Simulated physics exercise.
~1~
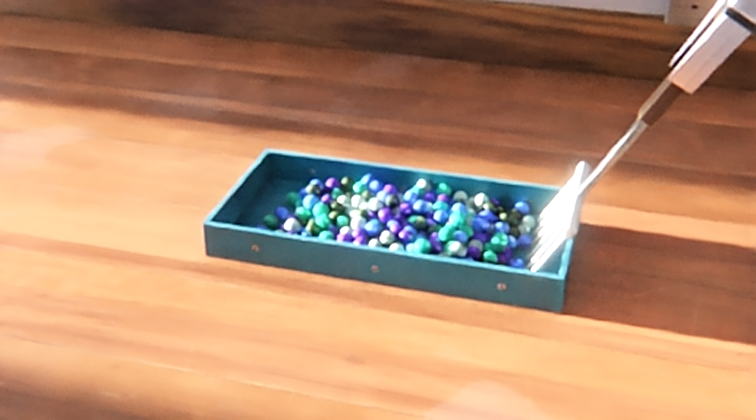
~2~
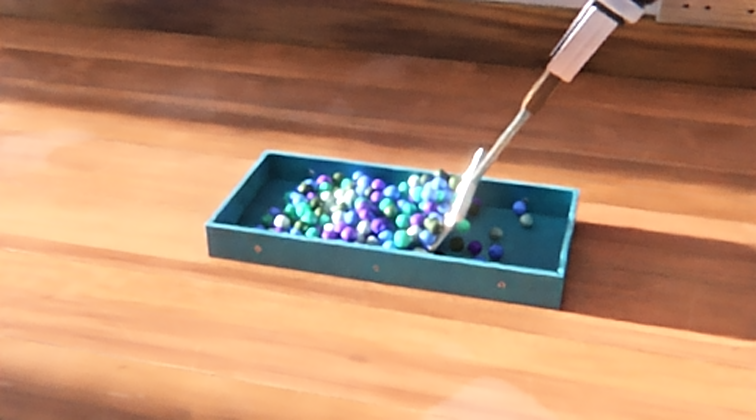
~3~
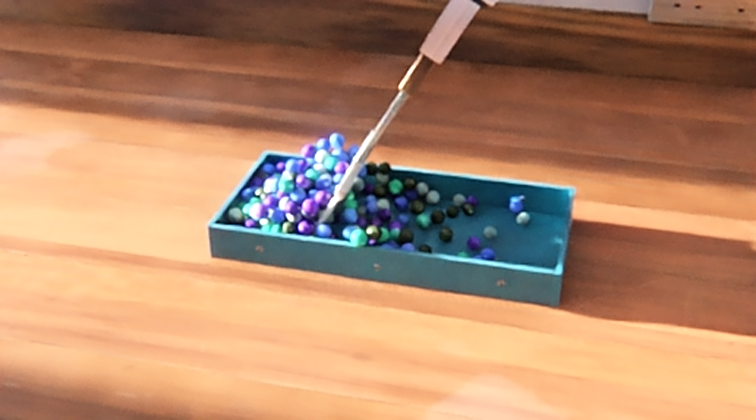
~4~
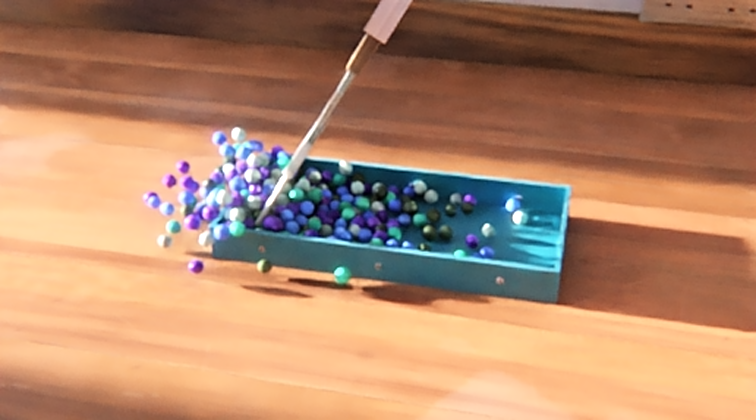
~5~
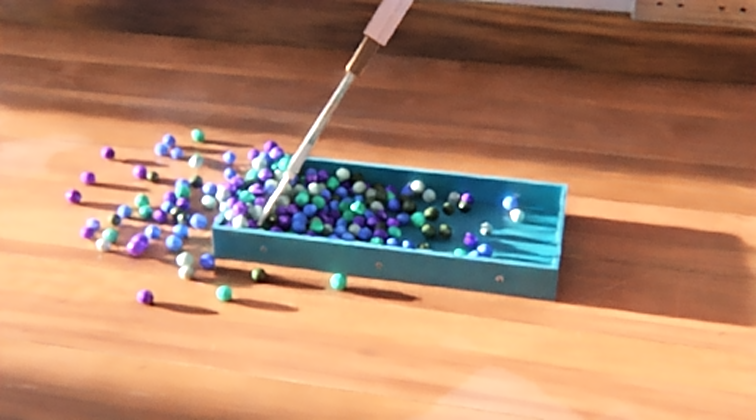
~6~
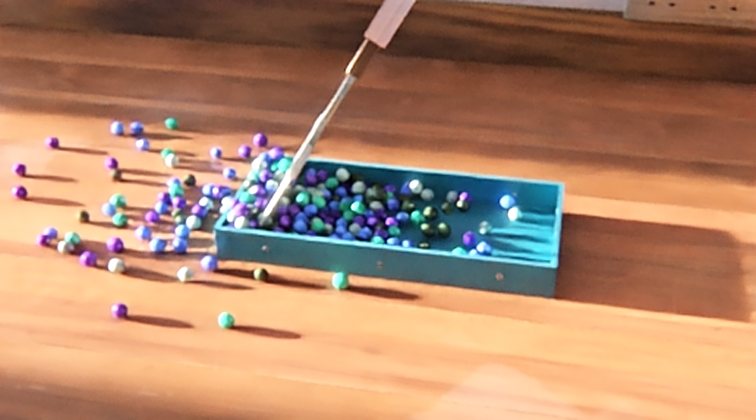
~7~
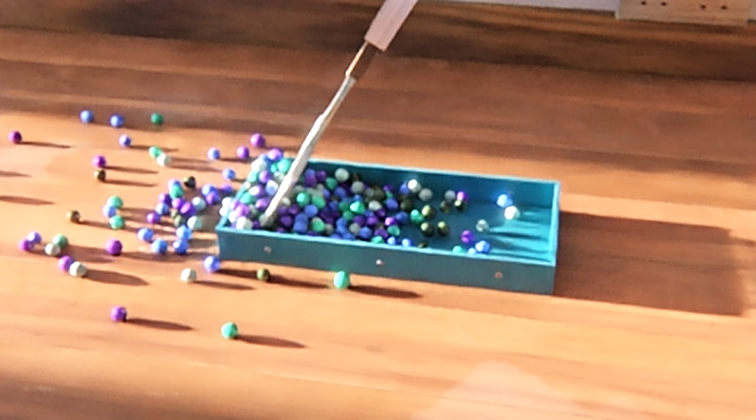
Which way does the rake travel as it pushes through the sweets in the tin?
The rake travels to the left, from the right end of the tin towards the left end.
